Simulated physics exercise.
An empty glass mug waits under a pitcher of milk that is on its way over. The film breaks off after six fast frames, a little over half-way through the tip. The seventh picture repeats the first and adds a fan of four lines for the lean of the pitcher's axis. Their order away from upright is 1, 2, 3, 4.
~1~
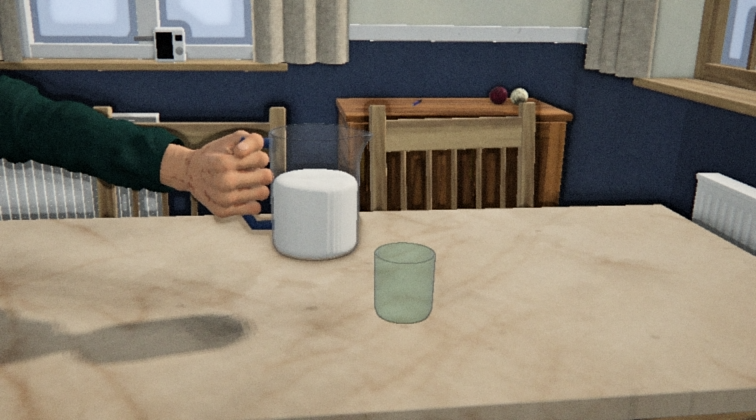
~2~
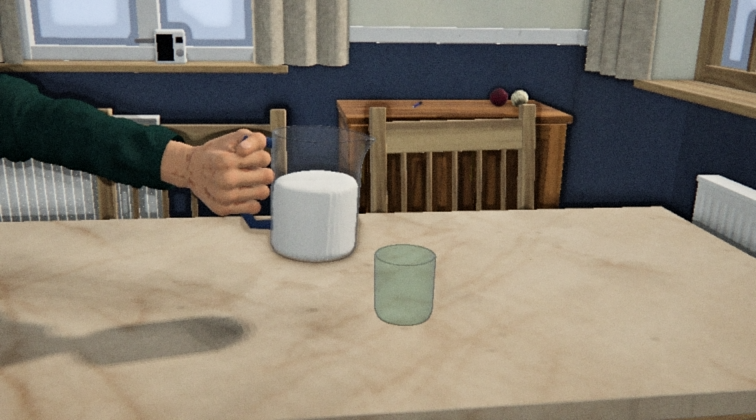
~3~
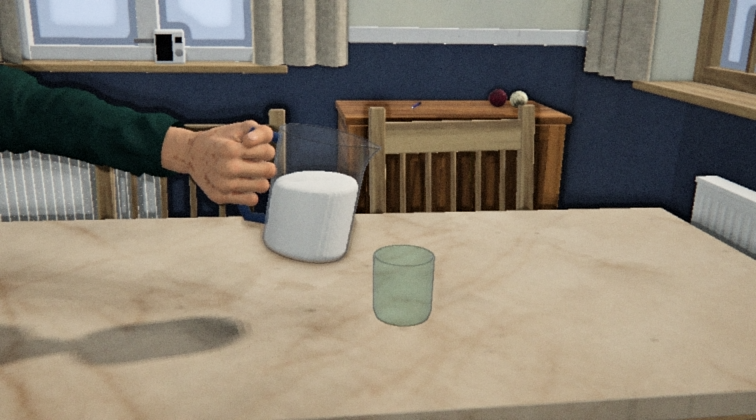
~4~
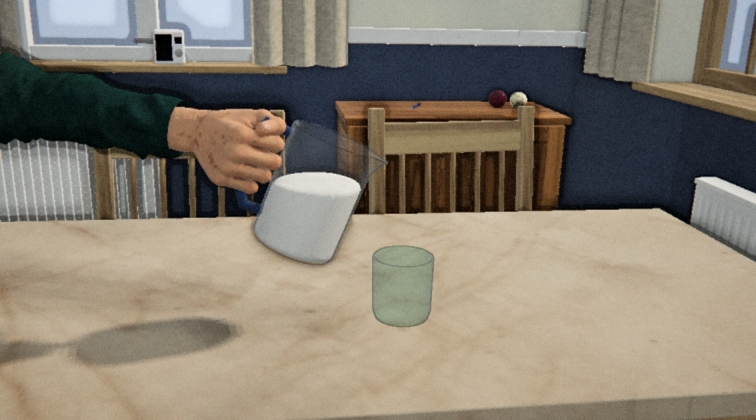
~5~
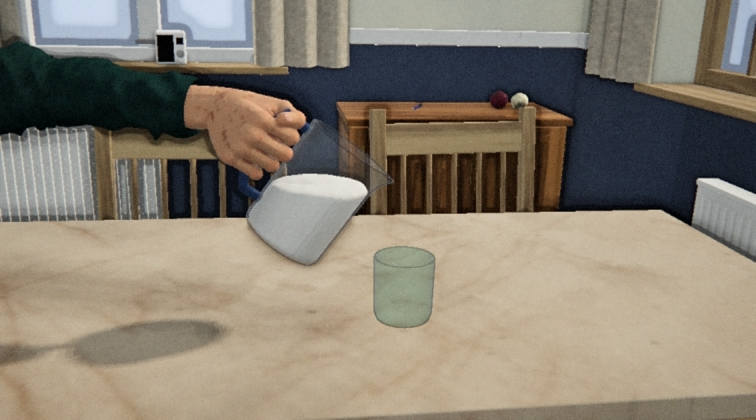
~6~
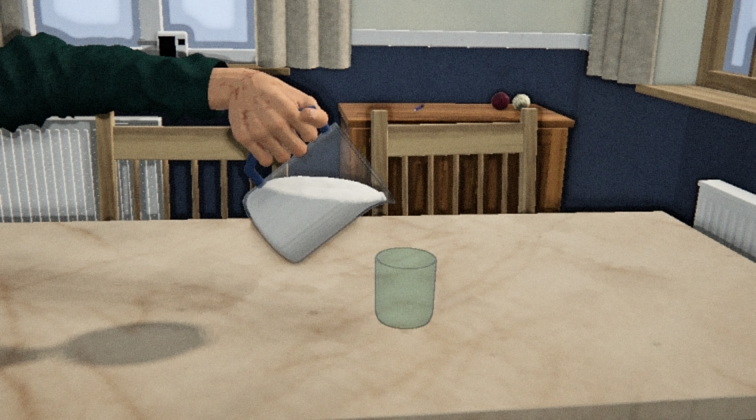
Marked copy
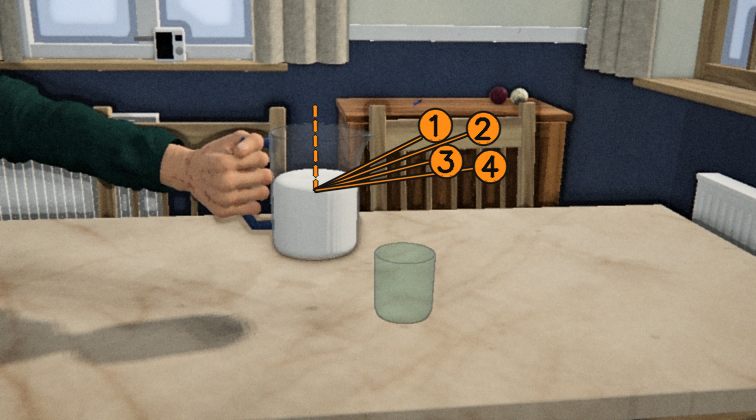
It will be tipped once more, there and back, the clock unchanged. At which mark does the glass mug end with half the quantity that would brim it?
1 is best.
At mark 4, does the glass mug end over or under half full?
Over.
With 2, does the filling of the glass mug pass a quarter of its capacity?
Yes.
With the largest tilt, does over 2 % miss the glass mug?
Yes.
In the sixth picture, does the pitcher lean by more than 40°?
Yes.
On the marked copy, 1 at (421, 137); 2 at (467, 134); 3 at (429, 161); 4 at (473, 168).
Choosing 1, the glass mug ends with about 48 % of what it can hold.
Choosing 2, the glass mug ends with about 76 % of what it can hold.
Choosing 3, the glass mug ends with about 84 % of what it can hold; 13 % of the milk is spilt.
Choosing 4, the glass mug ends with about 92 % of what it can hold; 23 % of the milk is spilt.
